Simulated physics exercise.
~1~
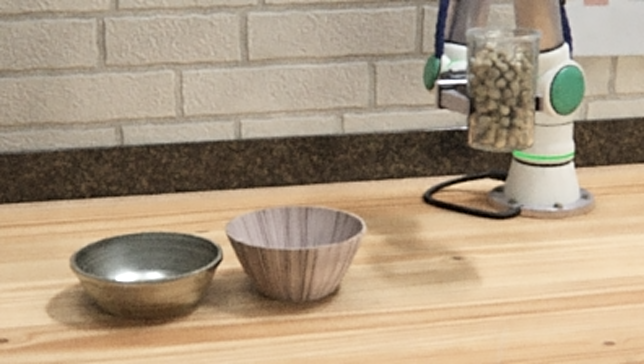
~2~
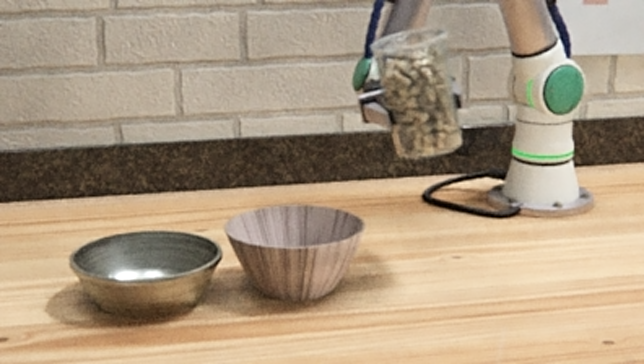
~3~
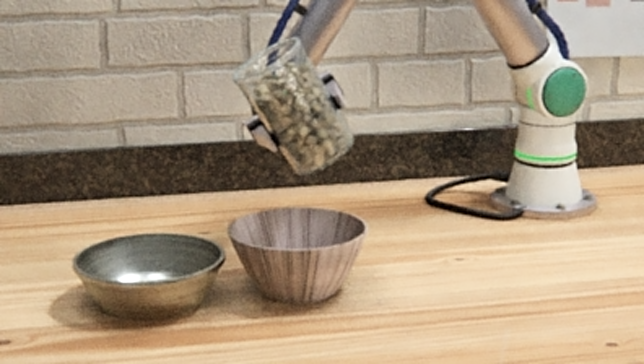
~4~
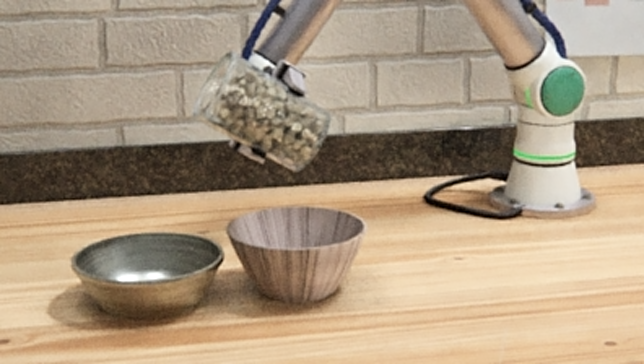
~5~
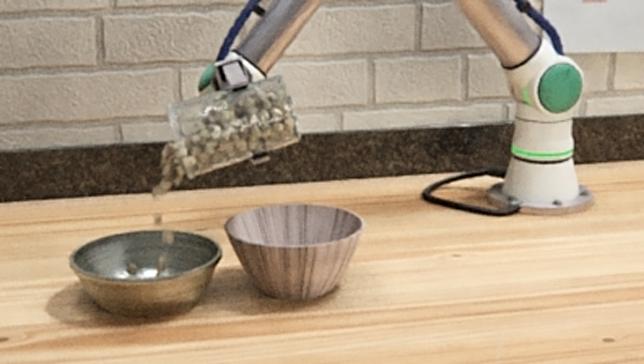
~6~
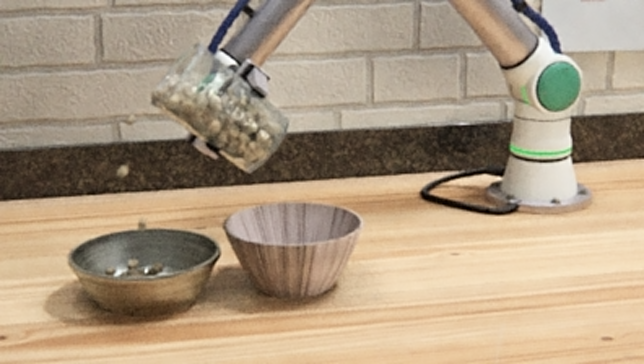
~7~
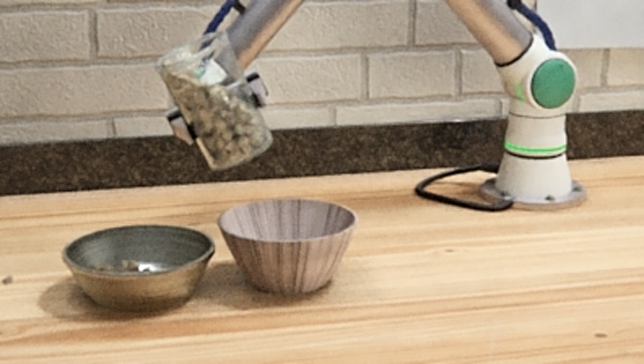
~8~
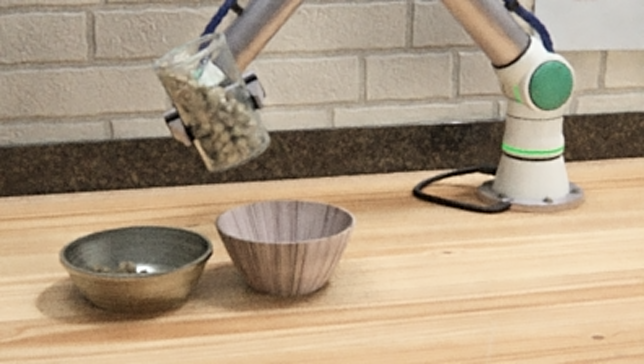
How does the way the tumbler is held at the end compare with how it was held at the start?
At the start the gripper holds the tumbler upright, while at the end it is leaning, with its mouth tipped toward the left.
